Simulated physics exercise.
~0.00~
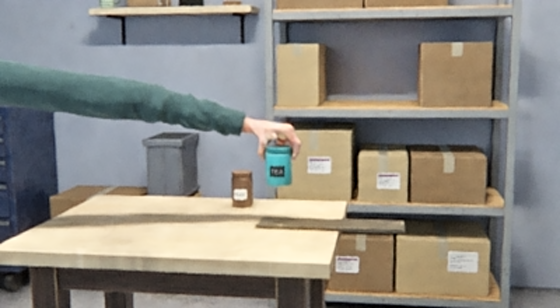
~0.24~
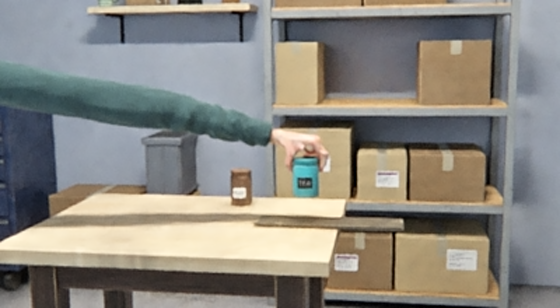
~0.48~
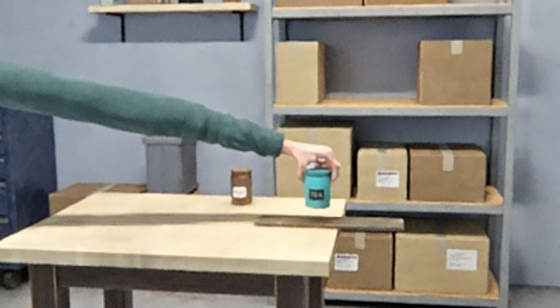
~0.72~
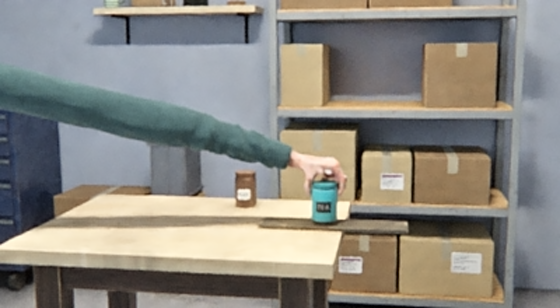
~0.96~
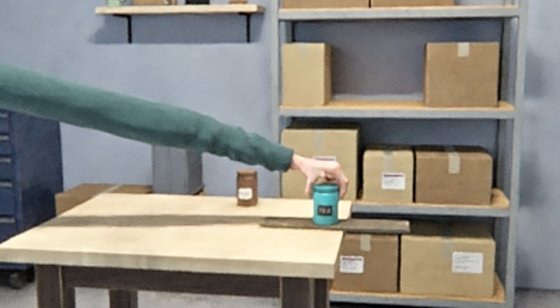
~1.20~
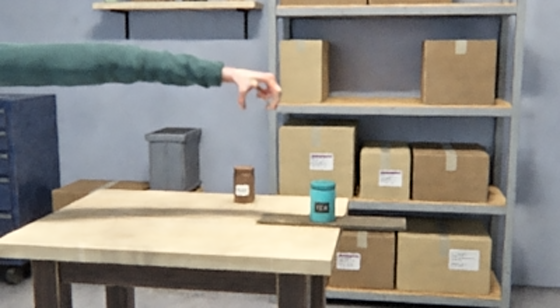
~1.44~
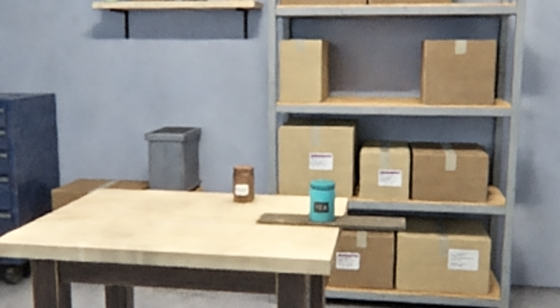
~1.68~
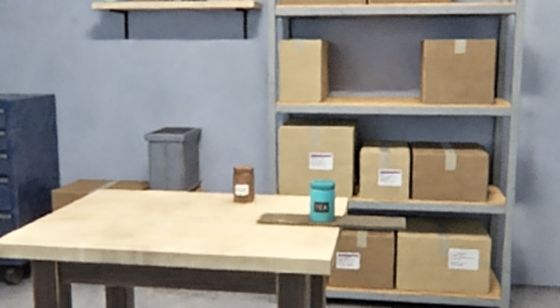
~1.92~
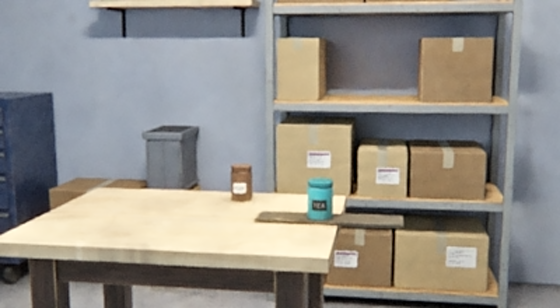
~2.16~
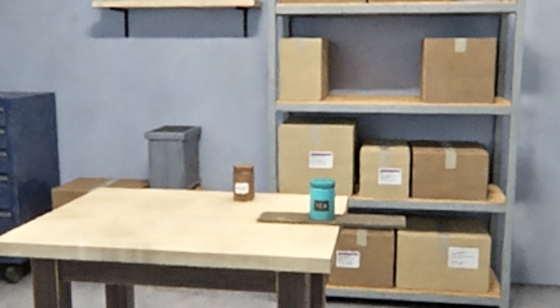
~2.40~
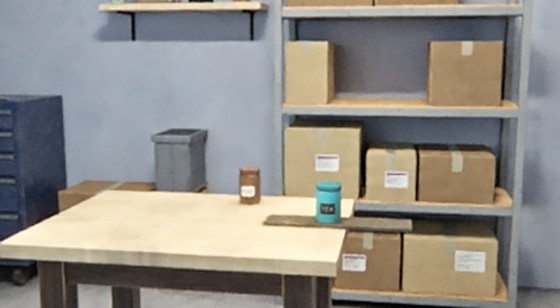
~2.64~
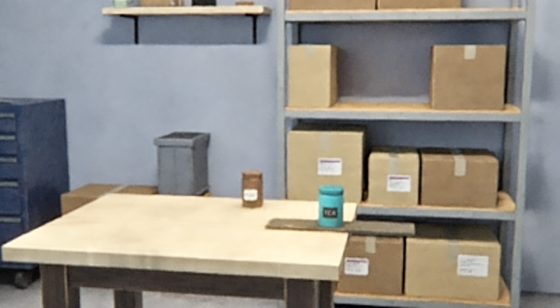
Turquoise jar being lowered by a hand onto a dark plank overhanging a table edge, then resting there beside a brown jar.
